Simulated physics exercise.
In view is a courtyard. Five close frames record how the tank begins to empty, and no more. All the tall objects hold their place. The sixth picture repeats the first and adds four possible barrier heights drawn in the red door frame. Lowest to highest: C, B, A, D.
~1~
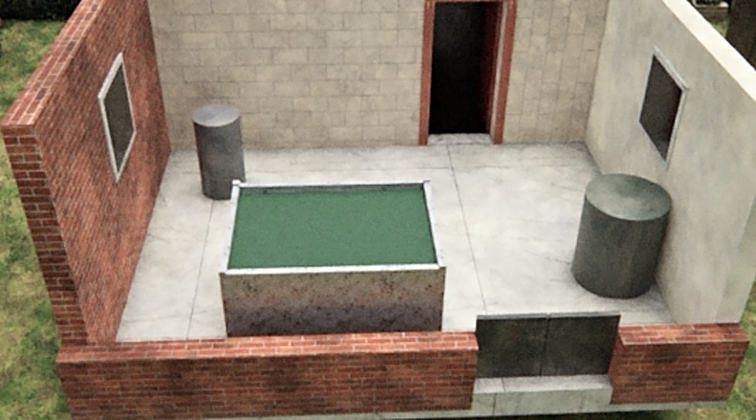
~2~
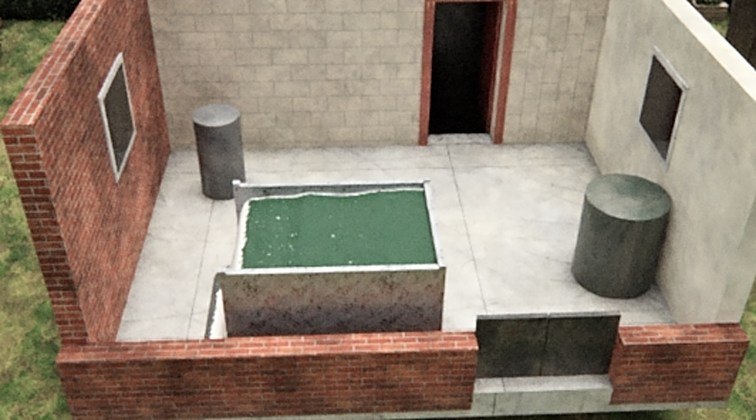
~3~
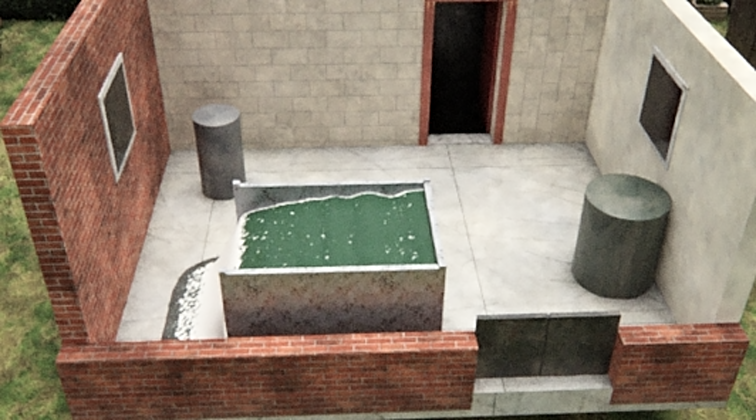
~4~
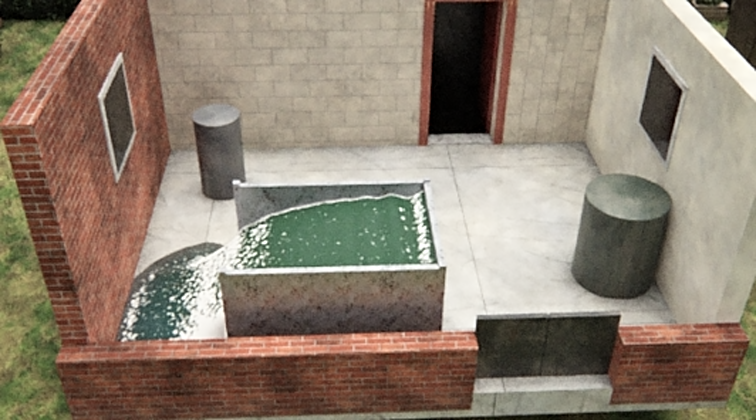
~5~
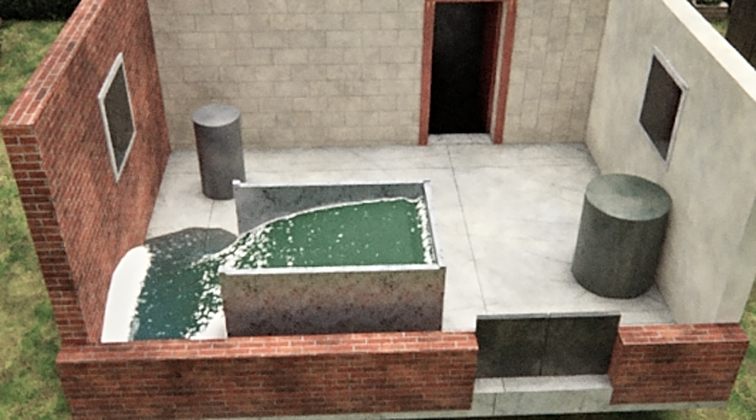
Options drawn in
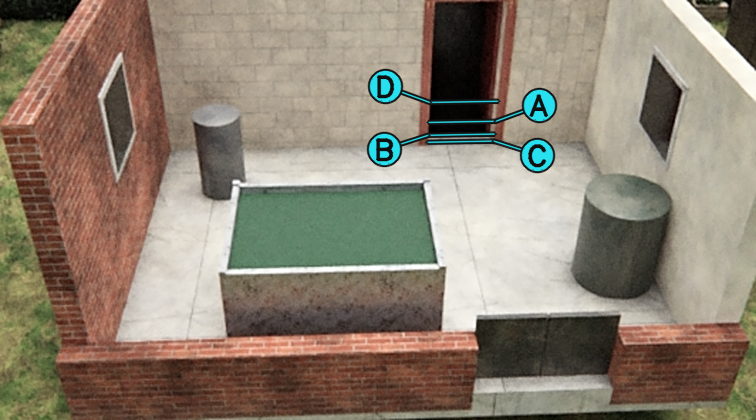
Green water pouring from the left side of a raised tank in a walled courtyard, spreading across the paving to the brick wall.
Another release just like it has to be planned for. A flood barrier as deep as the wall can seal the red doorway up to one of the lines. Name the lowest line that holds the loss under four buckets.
Choose B.
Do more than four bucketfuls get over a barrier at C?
Yes, it does.
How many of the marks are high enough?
Three of them.
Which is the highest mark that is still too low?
Mark C.
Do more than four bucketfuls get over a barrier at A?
No, not at all.
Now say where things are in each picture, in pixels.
Water in the tank at rest, its middle at (333, 230); foot of the red doorway at (460, 144); shut gate at (546, 324).
Water covers 2 % of the ground, its front hidden from here.
Water covers 5 % of the ground and shows as far out as (197, 272).
Water covers 10 % of the ground and shows as far out as (179, 256).
Water covers 13 % of the ground and shows as far out as (144, 244).
On the marked copy, A at (462, 121); B at (461, 134); C at (460, 141); D at (463, 101); from the bottom up C, B, A, D.
With A, nothing gets over.
With B, a splash gets over, under a bucket.
With C, about 14 bucketfuls get in.
With D, nothing gets over.
